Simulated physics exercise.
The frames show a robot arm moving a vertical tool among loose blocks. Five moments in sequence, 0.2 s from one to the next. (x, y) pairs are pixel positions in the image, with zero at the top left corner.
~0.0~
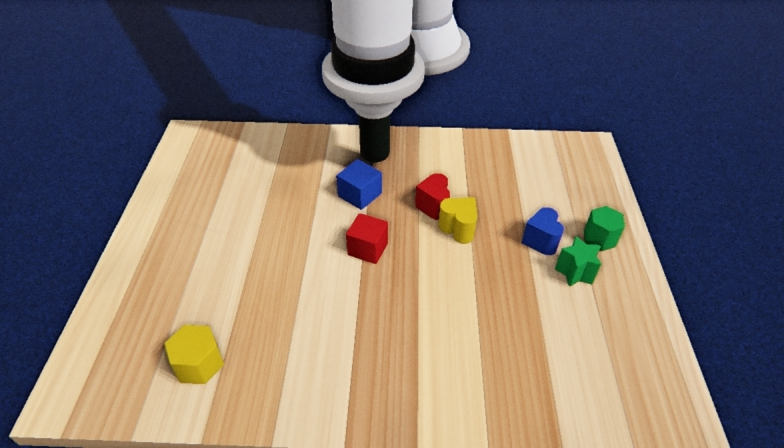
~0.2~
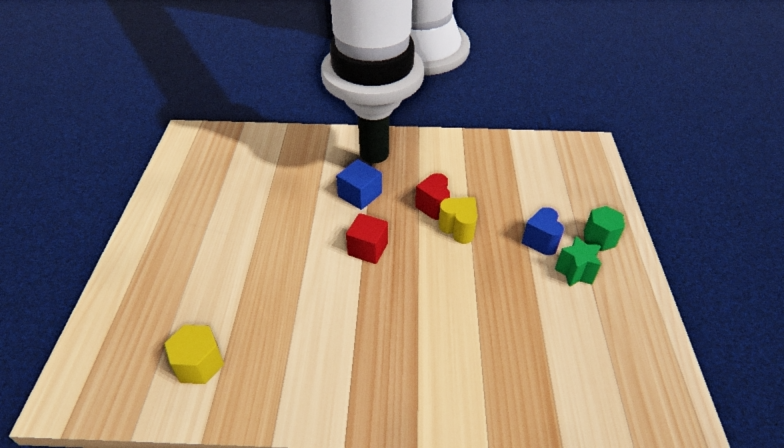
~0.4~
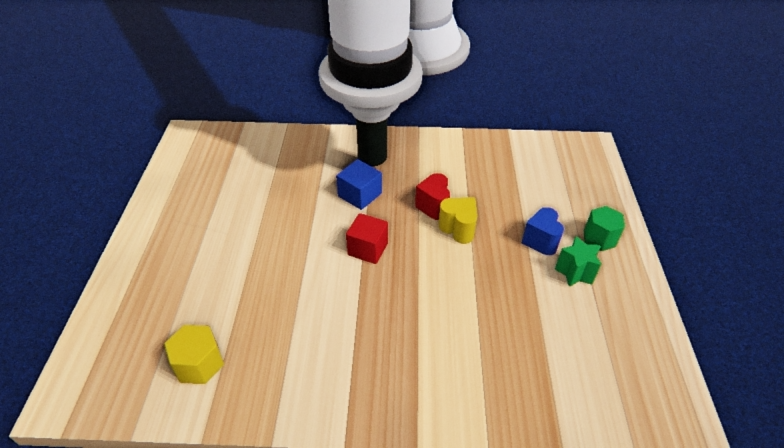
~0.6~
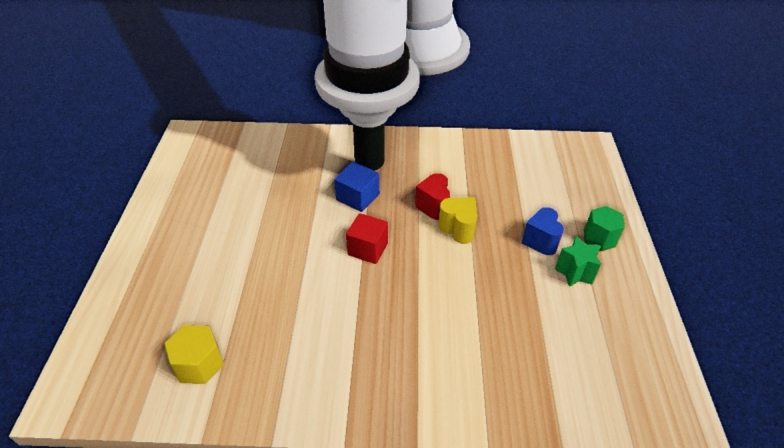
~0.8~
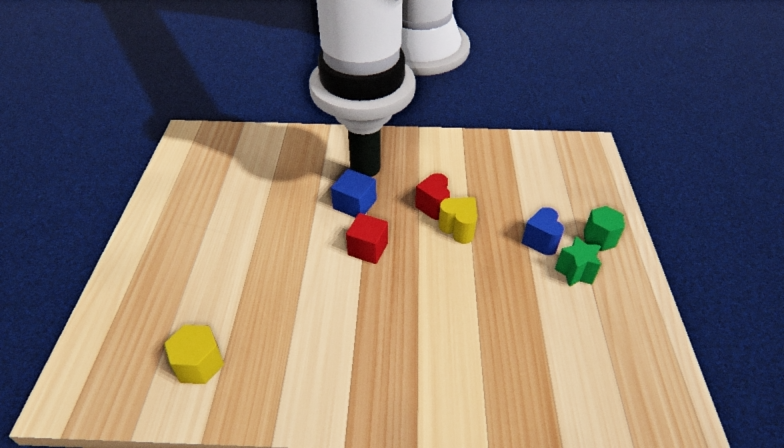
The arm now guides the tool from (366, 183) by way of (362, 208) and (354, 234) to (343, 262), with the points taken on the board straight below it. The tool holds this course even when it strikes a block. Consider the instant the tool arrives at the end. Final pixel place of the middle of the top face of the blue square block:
Located at (304, 248).
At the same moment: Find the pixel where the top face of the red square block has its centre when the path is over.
That would be at about pixel (372, 254).
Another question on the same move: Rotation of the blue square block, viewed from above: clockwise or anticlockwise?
It rotates clockwise.
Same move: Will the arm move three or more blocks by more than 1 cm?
That would be a no.
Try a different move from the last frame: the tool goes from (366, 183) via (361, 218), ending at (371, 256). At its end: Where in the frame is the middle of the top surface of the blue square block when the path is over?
If I read the scene right, the answer is (330, 229).
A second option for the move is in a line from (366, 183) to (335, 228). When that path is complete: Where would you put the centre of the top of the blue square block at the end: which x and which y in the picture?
Somewhere near (326, 233).
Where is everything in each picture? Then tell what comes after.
Tip of the tool (375, 154), middles of tops, blue square block (359, 173), red square block (367, 227), red heart block (435, 185), in the first frame.
Tool (374, 155), nothing pushed, in the second frame.
Tool (373, 158), nothing pushed, in the third frame.
Tool (370, 163), blue square block (357, 176), in the fourth frame.
Tool (365, 169), blue square block (354, 183), red square block (367, 227), red heart block (435, 185), in the fifth frame.
The first path, step by step. One third of the way, tool (361, 194); blue square block (343, 208).
Two thirds of the way, tool (353, 221); blue square block (324, 230), turned 25° clockwise; red square block (371, 239), turned 15° anticlockwise.
At the end, tool (341, 249); blue square block (304, 248), turned 60° clockwise; red square block (372, 254), turned 70° anticlockwise; red heart block unmoved.
